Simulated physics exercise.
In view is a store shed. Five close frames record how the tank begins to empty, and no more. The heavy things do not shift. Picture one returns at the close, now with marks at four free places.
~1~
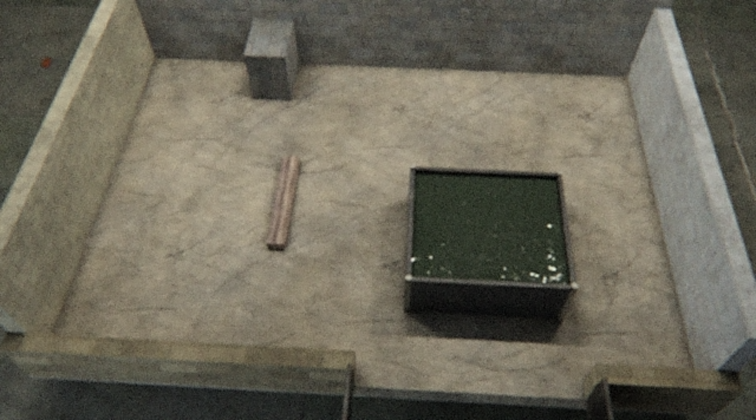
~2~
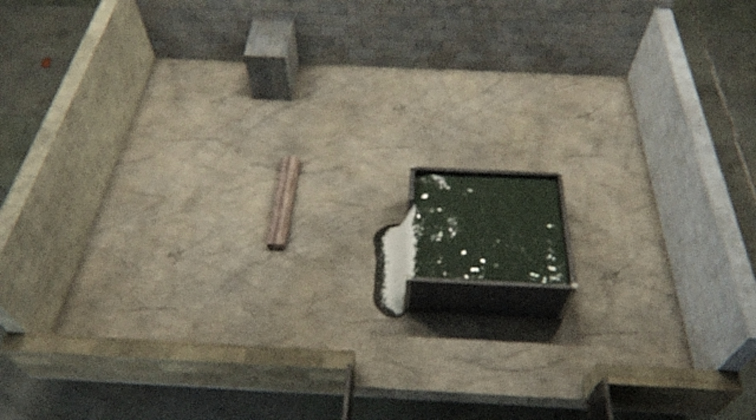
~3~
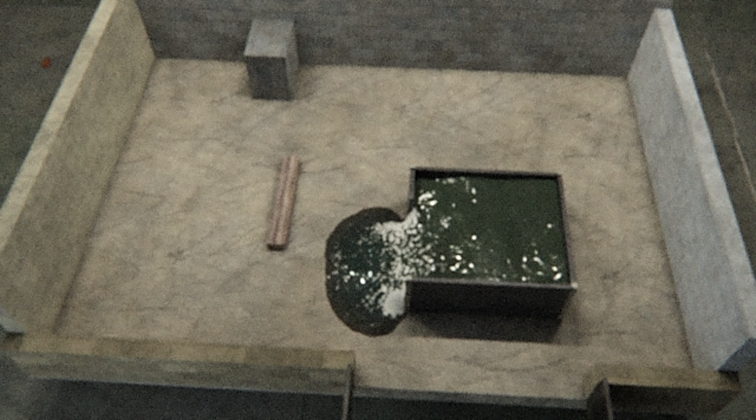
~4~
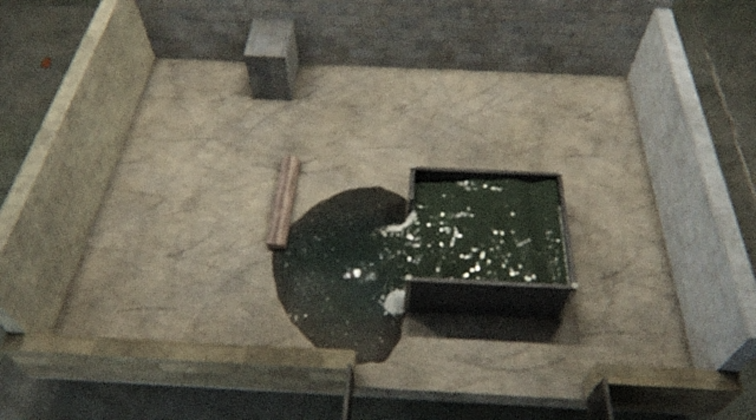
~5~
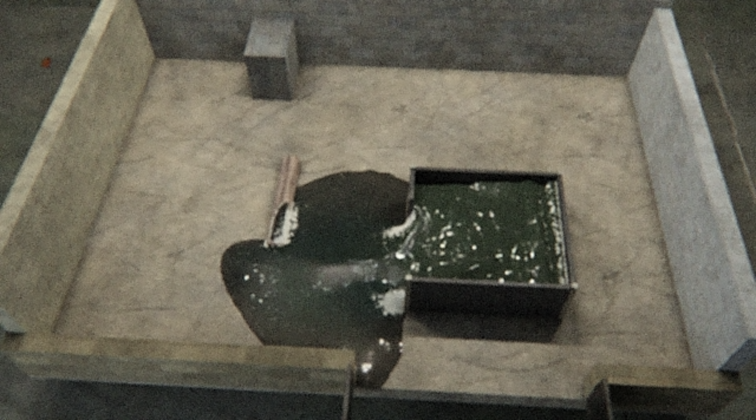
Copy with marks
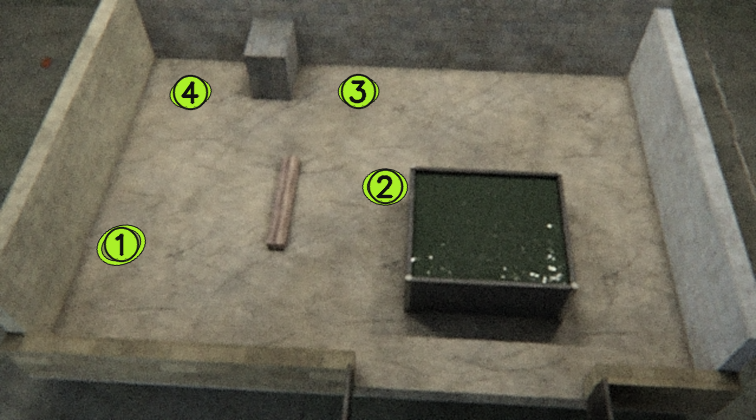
A store shed with pale, mottled ground and low block walls is seen from high above by a still camera. A dark-rimmed tank of deep green water sits right of centre, a pinkish-brown beam lies to its left, and a grey block stands near the back wall. Water pours from the tank's left side, foaming white, and spreads leftward in a dark, widening pool that reaches the beam and the front wall.
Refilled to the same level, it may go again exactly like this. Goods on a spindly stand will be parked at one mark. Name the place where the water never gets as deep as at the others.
2 is best.
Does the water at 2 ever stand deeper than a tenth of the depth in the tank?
No, less.
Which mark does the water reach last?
Ring 2.
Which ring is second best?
Ring 3.
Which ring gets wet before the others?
1 it is.
On the marked copy, 1 at (121, 244); 2 at (385, 186); 3 at (358, 91); 4 at (190, 92).
If 1 is chosen, the water peaks at about 46 % of the depth that stood in the tank.
If 2 is chosen, the water peaks at about 7 % of the depth that stood in the tank.
If 3 is chosen, the water peaks at about 14 % of the depth that stood in the tank.
If 4 is chosen, the water peaks at about 38 % of the depth that stood in the tank.
